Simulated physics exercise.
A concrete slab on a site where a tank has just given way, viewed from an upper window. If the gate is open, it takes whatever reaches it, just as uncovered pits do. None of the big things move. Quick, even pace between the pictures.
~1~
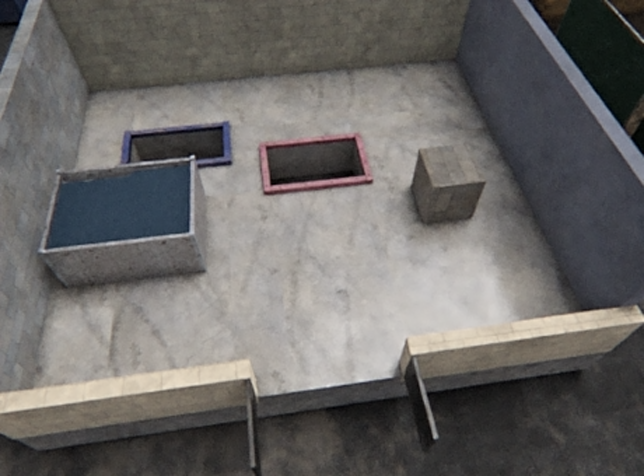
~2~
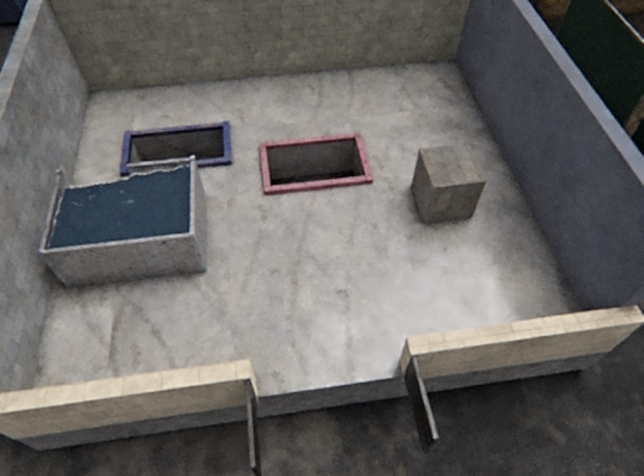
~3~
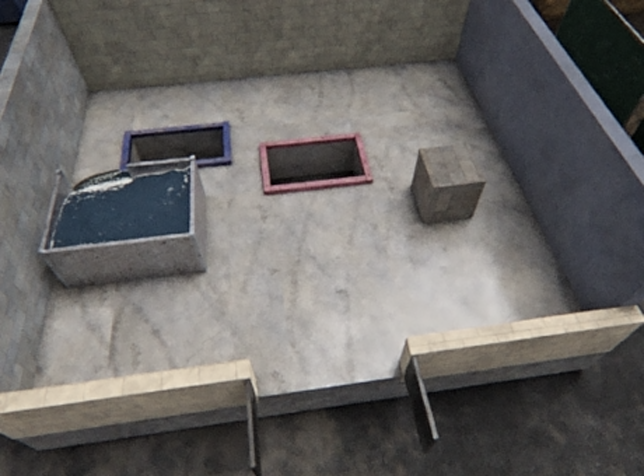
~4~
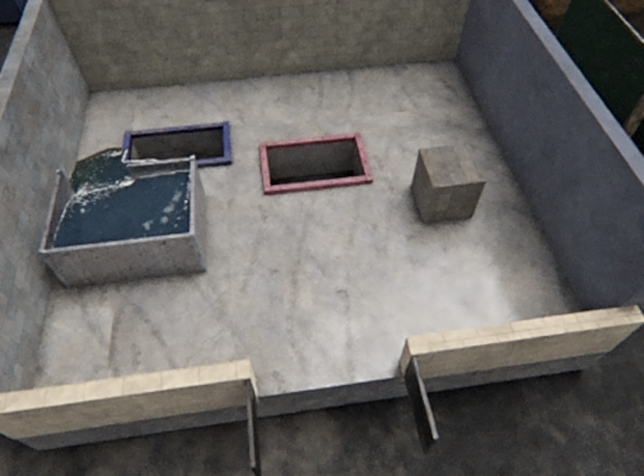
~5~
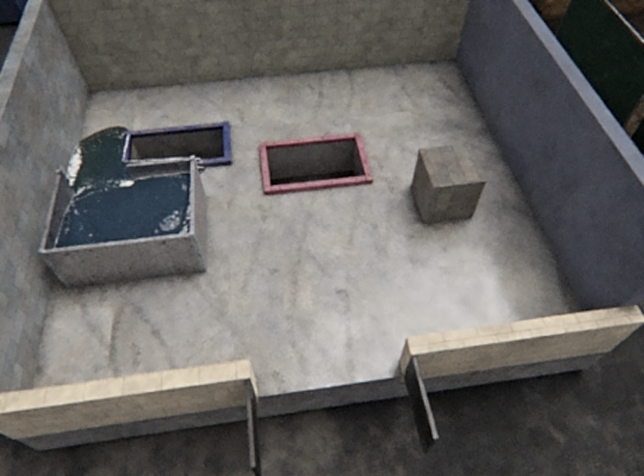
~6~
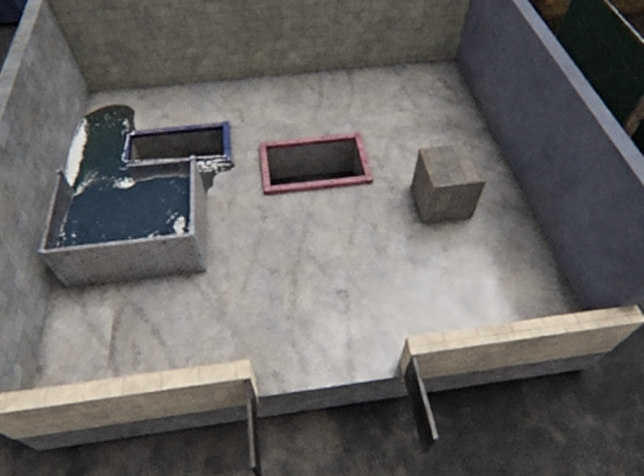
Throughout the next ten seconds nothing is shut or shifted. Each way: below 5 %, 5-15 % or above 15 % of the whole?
As I see it, the gate will not reach five per cent. The pink pit will not reach five per cent. The blue pit will not stay within fifteen per cent.
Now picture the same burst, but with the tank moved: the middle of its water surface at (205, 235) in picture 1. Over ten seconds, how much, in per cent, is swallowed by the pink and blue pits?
Tally in per cent: Pink pit 2, blue pit 45.
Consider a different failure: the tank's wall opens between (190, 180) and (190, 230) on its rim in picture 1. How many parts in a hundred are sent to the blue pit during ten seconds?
About 0 percent ends up in the blue pit, by my reckoning.
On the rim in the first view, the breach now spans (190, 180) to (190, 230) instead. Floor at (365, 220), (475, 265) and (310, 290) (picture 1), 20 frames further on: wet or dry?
Soaked, then soaked, then soaked.
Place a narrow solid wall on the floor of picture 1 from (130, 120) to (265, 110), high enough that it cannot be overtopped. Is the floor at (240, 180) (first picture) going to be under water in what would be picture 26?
As far as I can tell, it ends up soaked.
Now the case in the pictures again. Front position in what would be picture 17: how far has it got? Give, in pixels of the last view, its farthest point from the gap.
Point: (272, 79) in the last picture's pixels.
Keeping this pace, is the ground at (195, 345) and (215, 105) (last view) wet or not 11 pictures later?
In that order, the first is spared and the second submerged.
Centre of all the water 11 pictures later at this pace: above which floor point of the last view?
I'd say around (135, 180).
A moment on, water covers 10 % of the floor; the gate 0 %, the pink pit 0 %, the blue pit 8 %.
Next, water covers 20 % of the floor; the gate 0 %, the pink pit 0 %, the blue pit 12 %.
Then, water covers 40 % of the floor; the gate 0 %, the pink pit 0 %, the blue pit 16 %.
Later, water covers 55 % of the floor; the gate 0 %, the pink pit 0 %, the blue pit 18 %.
In the end, water covers 75 % of the floor; the gate 0 %, the pink pit 0 %, the blue pit 18 %.
